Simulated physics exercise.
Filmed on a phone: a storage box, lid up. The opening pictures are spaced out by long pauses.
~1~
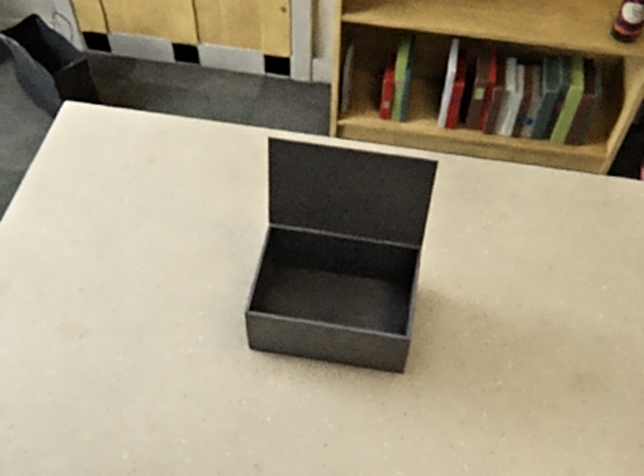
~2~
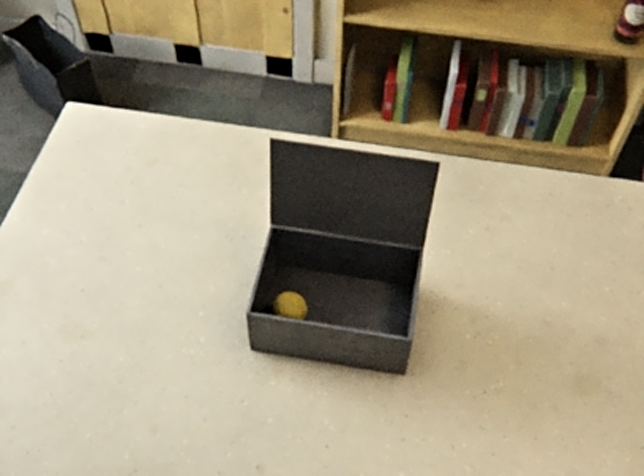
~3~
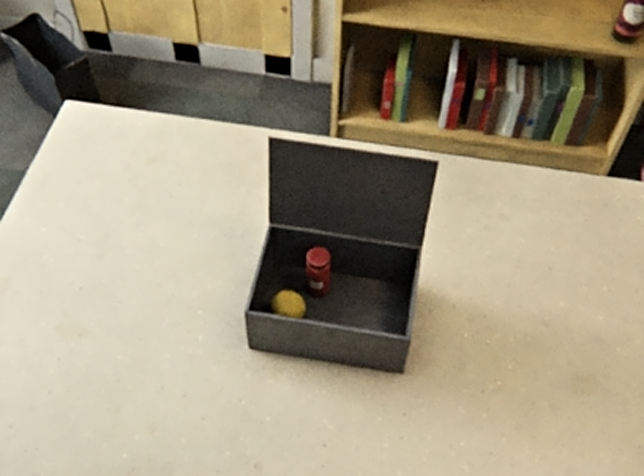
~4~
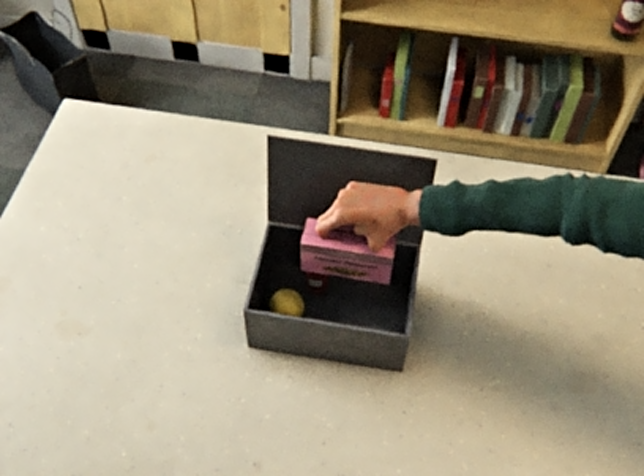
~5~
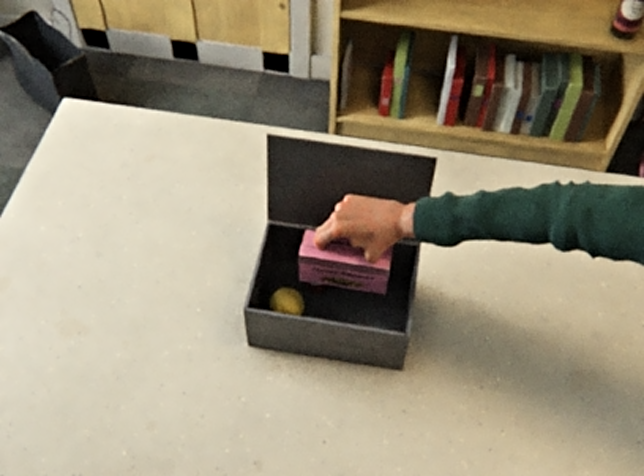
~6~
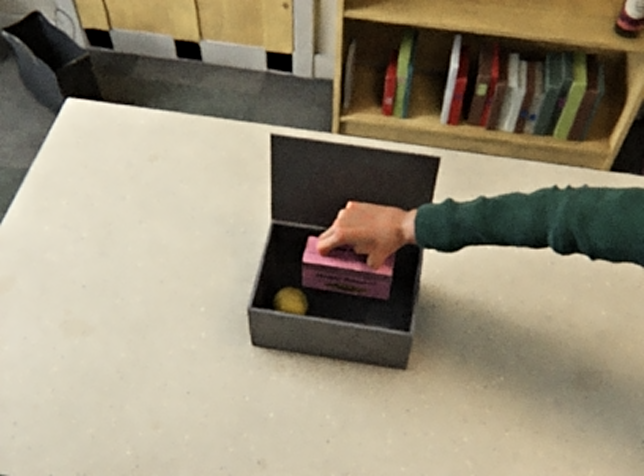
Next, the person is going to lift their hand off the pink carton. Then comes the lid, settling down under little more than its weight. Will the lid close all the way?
Yes, the lid closes fully.
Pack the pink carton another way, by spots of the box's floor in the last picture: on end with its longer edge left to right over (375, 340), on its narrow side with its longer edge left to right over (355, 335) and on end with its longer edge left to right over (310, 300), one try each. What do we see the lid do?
First, it stays open; second, it shuts; third, it stays open.
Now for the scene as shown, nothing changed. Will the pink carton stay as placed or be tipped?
By the end the pink carton has kept its angle.
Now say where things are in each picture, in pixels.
In the first frame, the last thing is not in view yet.
In the second frame, the last thing is not in view yet.
In the third frame, the last thing is not in view yet; red shaker (318, 273).
The fourth frame shows coming down; pink carton (349, 251).
The fifth frame shows coming down; pink carton (346, 262).
The sixth frame shows in place under the hand; pink carton (349, 268).
Then, 0.90 s after the last picture, lid starting down; pink carton slid about its own width near (339, 315); yellow lemon rolled a little.
Then, 1.70 s after the last picture, lid 50° above the rim; pink carton slid about its own width near (339, 315); yellow lemon rolled a little.
At rest, lid shut; moved from the start, pink carton; the other 2 in place. Seen from the same camera at the end, pink carton near (339, 315).
